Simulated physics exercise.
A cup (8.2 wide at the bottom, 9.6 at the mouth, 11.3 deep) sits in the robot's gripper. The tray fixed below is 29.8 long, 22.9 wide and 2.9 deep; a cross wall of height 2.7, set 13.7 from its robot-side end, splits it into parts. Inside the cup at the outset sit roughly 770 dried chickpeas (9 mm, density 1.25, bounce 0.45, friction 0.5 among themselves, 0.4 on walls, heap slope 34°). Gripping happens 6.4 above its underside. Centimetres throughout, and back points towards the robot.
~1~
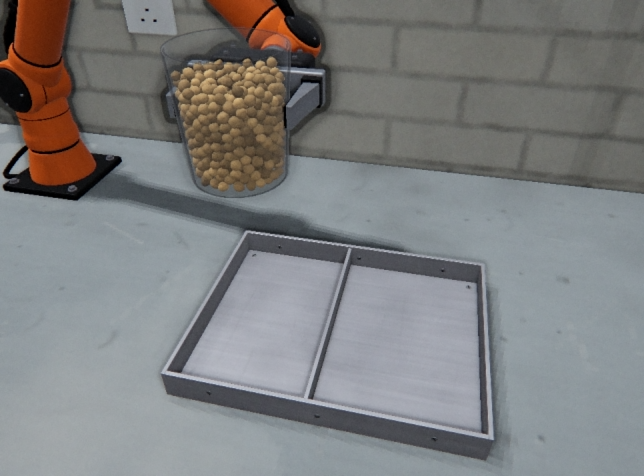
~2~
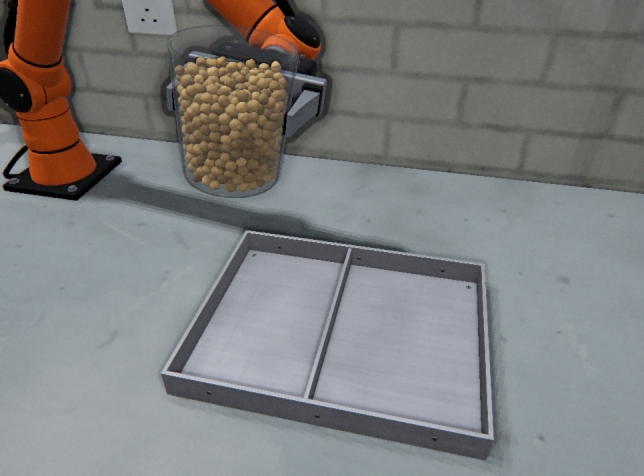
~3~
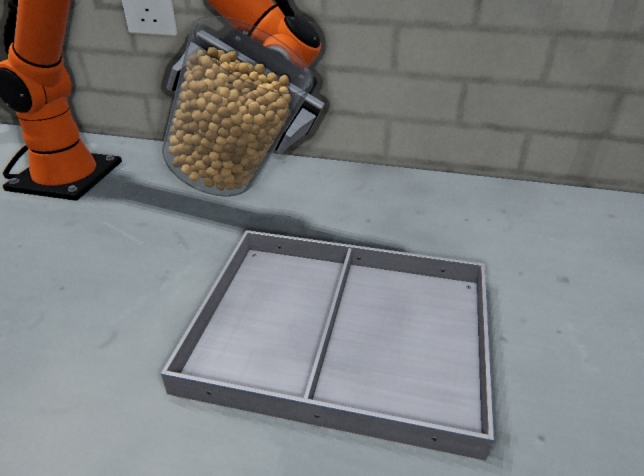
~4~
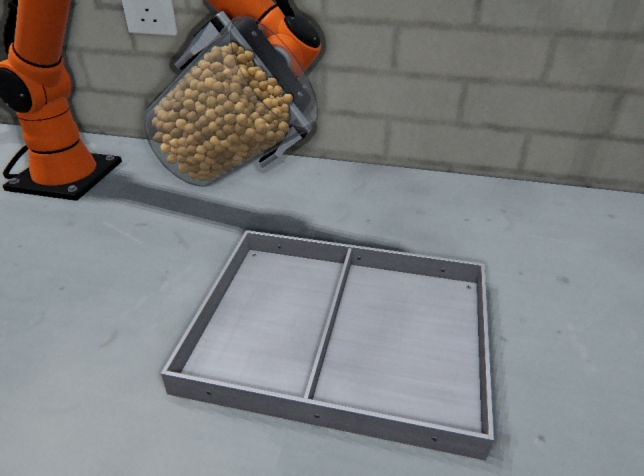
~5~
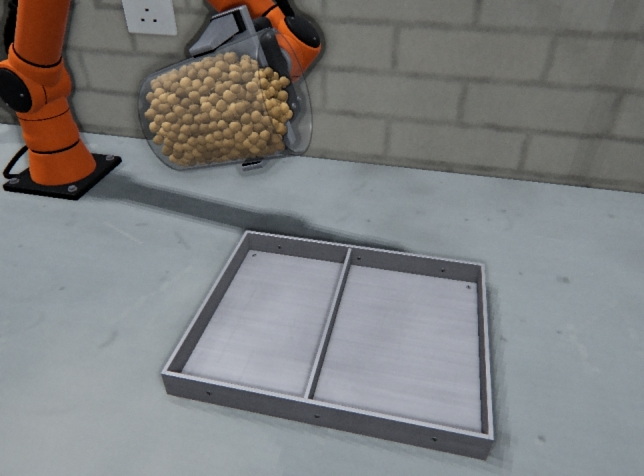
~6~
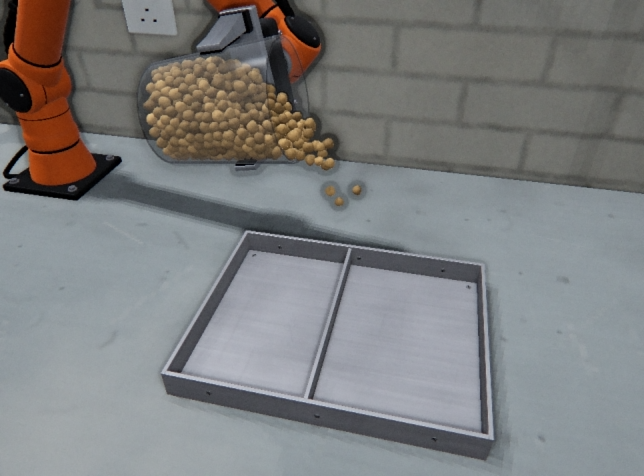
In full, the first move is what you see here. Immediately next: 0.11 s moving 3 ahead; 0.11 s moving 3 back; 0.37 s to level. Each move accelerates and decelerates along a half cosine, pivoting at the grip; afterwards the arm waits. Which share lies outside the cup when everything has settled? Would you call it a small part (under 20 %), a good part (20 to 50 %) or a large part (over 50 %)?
I'd call it a good part.
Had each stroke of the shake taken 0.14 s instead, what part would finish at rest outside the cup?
25 %.
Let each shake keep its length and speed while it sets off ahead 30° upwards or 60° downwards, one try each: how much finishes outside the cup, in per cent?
You'd get some 35 per cent with the first setting and some 10 per cent with the second.
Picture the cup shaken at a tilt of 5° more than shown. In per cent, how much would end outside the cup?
Estimate: Around 40 per cent.
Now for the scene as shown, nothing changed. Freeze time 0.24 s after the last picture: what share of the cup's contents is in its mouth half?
Near 60 %.
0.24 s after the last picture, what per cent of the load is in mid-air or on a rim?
I'd reckon close to 18 per cent.
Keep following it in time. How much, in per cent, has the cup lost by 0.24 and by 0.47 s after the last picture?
Readings in order: 20, 35.
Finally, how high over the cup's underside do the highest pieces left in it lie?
Height at rest: Approx. 9.0 cm.
Then, 0.24 s after the last picture, tilted 79° forward, highest piece 27 above the table; 610 in the cup, 23 in the far-side part, 135 in flight or on a rim.
Then, 0.47 s after the last picture, tilted 18° forward, highest piece 29 above the table; 517 in the cup, 216 in the far-side part, 15 in the robot-side part, 2 on the table or floor, 18 in flight or on a rim.
Then, 0.79 s after the last picture, level, highest piece 28 above the table; 517 in the cup, 232 in the far-side part, 15 in the robot-side part, 4 on the table or floor.
Then, 1.84 s after the last picture, level, highest piece 28 above the table; 517 in the cup, 232 in the far-side part, 15 in the robot-side part, 4 on the table or floor.
Final count, 517 in the cup, 232 in the far-side part, 15 in the robot-side part, 4 on the table or floor. That is 33 % outside the cup.
